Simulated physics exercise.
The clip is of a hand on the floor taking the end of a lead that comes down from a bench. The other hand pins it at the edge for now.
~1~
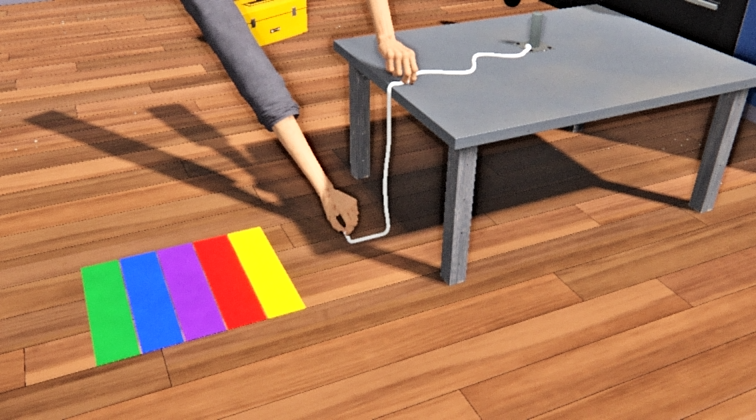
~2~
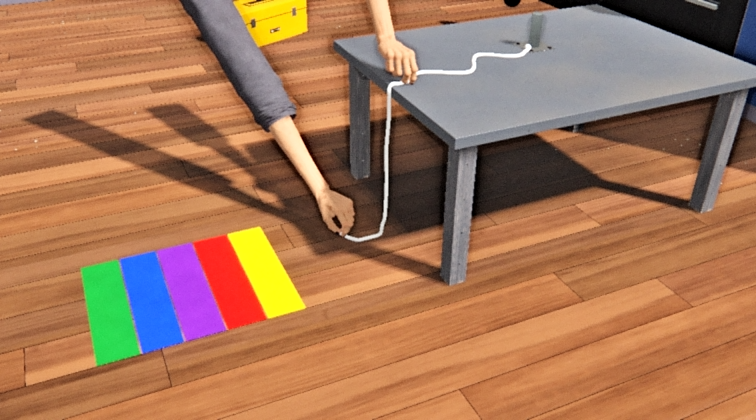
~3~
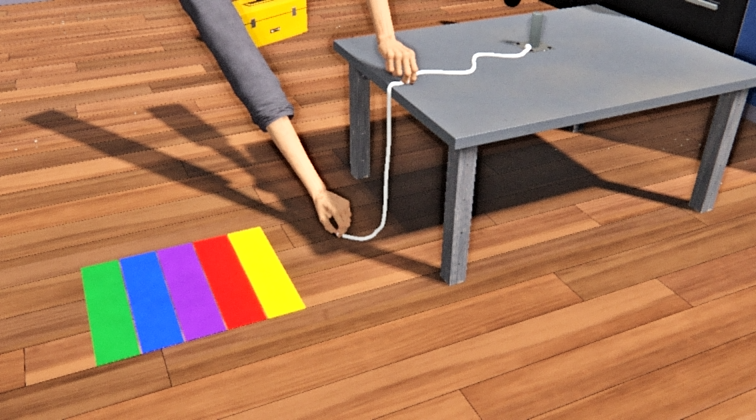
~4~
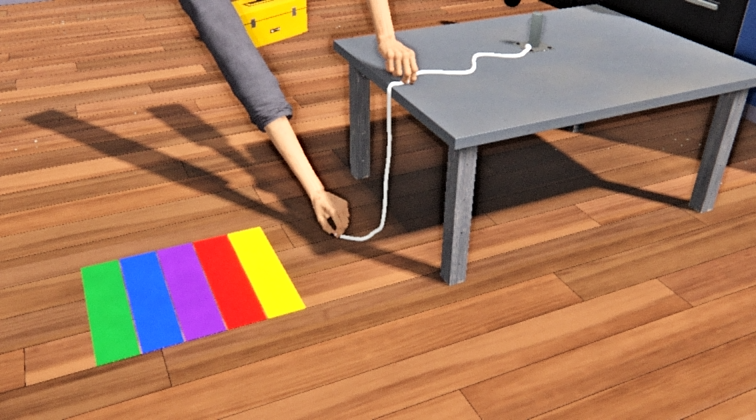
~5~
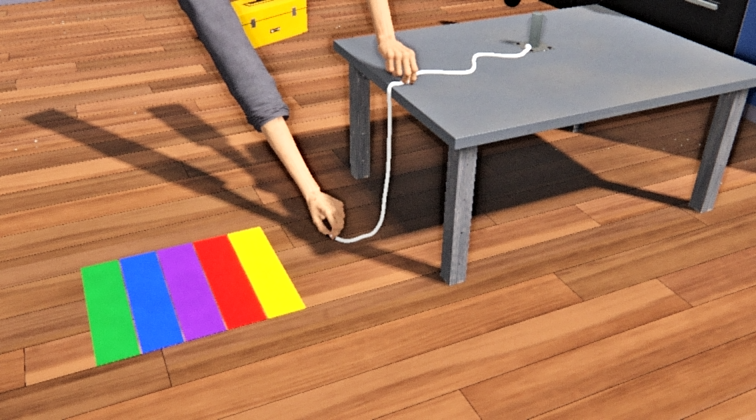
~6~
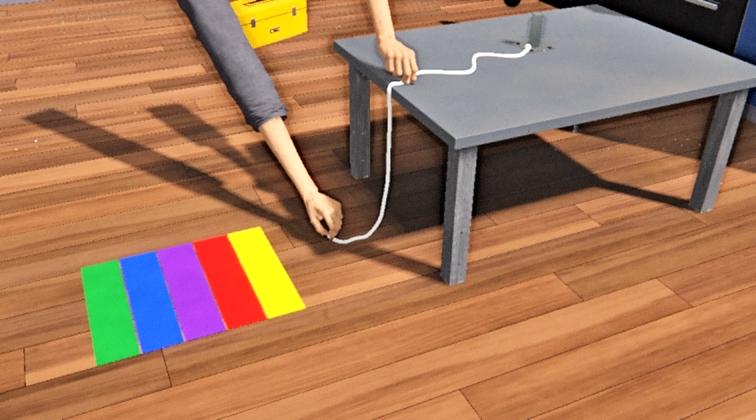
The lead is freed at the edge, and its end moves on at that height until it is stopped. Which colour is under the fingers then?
It halts on the purple strip.
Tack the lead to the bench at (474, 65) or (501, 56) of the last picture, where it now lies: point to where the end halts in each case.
About (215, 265) and (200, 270).
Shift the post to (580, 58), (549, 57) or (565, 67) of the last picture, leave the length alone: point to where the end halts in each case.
The places are (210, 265), (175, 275) and (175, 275).
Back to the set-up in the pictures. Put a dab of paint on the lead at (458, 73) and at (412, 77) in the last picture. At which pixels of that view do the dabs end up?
At (424, 73), then (382, 89).
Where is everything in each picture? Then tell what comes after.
In the first frame, end (345, 232); yellow (278, 296); red (240, 306); purple (200, 317); blue (158, 328); green (115, 340).
In the second frame, end (341, 233); lead through (520, 56) (473, 63) (425, 72) (389, 103) (387, 167) (383, 223).
In the third frame, end (338, 234).
In the fourth frame, end (336, 235); lead through (520, 56) (473, 63) (425, 72) (389, 103) (388, 167) (382, 224).
In the fifth frame, end (331, 236).
In the sixth frame, end (329, 236); lead through (520, 56) (473, 63) (425, 72) (389, 103) (388, 166) (377, 225).
Soon after, end near (264, 252); over yellow.
Then, end near (217, 264); over red.
At full stretch, end near (187, 271); over purple. Over purple.
